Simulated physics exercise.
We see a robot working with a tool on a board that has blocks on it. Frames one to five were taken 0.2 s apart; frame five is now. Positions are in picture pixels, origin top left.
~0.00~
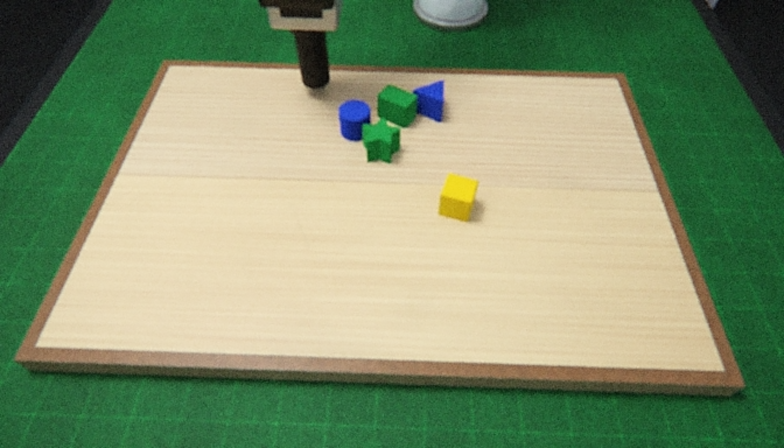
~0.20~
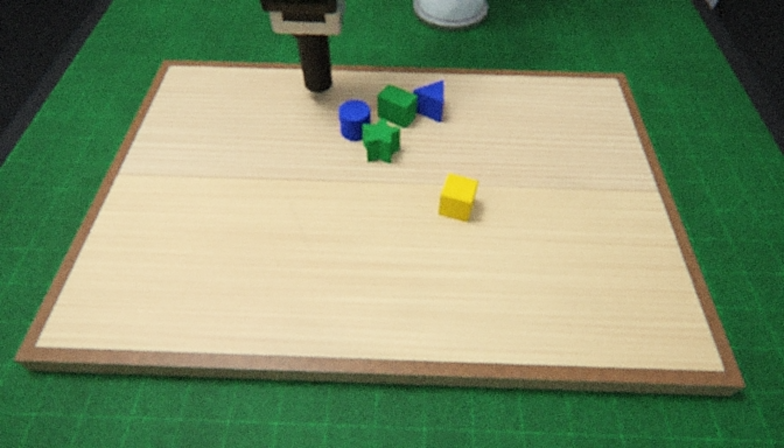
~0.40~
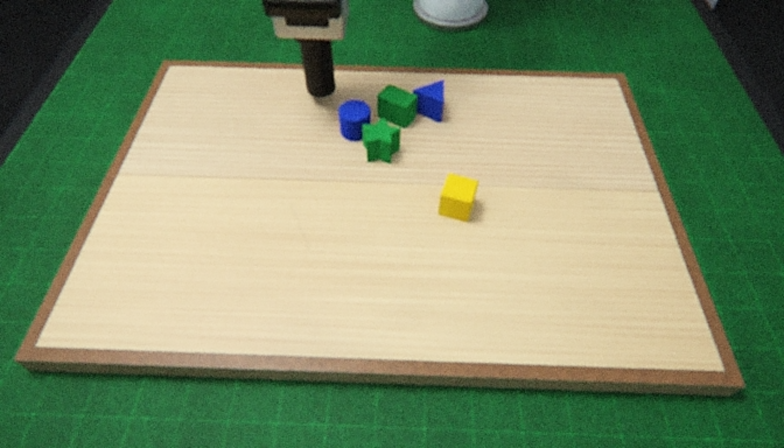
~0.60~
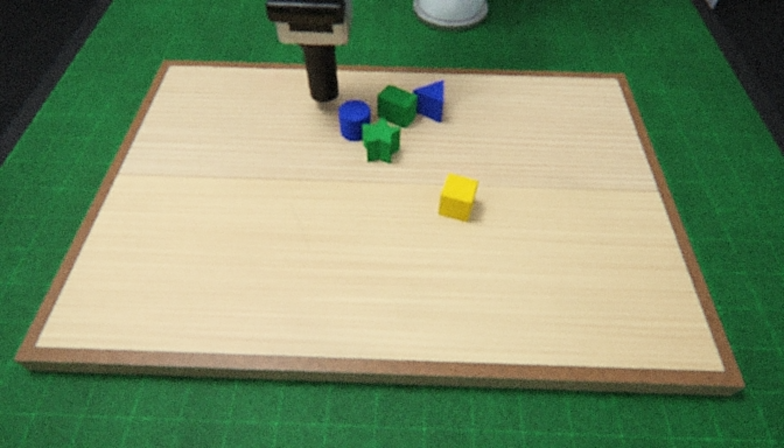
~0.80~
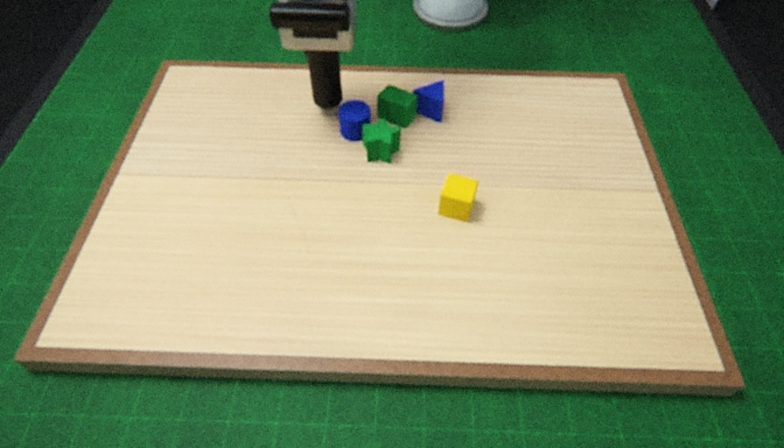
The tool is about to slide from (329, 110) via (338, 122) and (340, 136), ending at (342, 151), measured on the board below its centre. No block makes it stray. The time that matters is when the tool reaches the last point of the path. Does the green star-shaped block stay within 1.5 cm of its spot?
Going by the path, no.
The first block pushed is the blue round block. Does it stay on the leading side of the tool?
The tool passes it.
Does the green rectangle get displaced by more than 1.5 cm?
That would be a no.
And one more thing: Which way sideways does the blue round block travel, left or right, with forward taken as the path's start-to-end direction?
It's pushed left.
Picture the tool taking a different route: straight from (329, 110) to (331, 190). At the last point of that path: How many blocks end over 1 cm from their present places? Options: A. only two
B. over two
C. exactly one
C
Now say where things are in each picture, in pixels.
In the first frame, lower end of the tool at (316, 80), tops of blocks, blue round block at (354, 110), green star-shaped block at (381, 131), green rectangle at (397, 95).
In the second frame, tool at (318, 84), blocks as before.
In the third frame, tool at (321, 88), blocks as before.
In the fourth frame, tool at (324, 93), blocks as before.
In the fifth frame, tool at (328, 99), blue round block at (354, 110), green star-shaped block at (381, 131), green rectangle at (397, 95).
The first path, step by step. Halfway along, tool at (338, 118); blue round block at (364, 120); green star-shaped block at (384, 134), turned 15° anticlockwise.
At the end, tool at (341, 140); blue round block at (372, 132); green star-shaped block at (400, 142), turned 35° anticlockwise; green rectangle not moved.
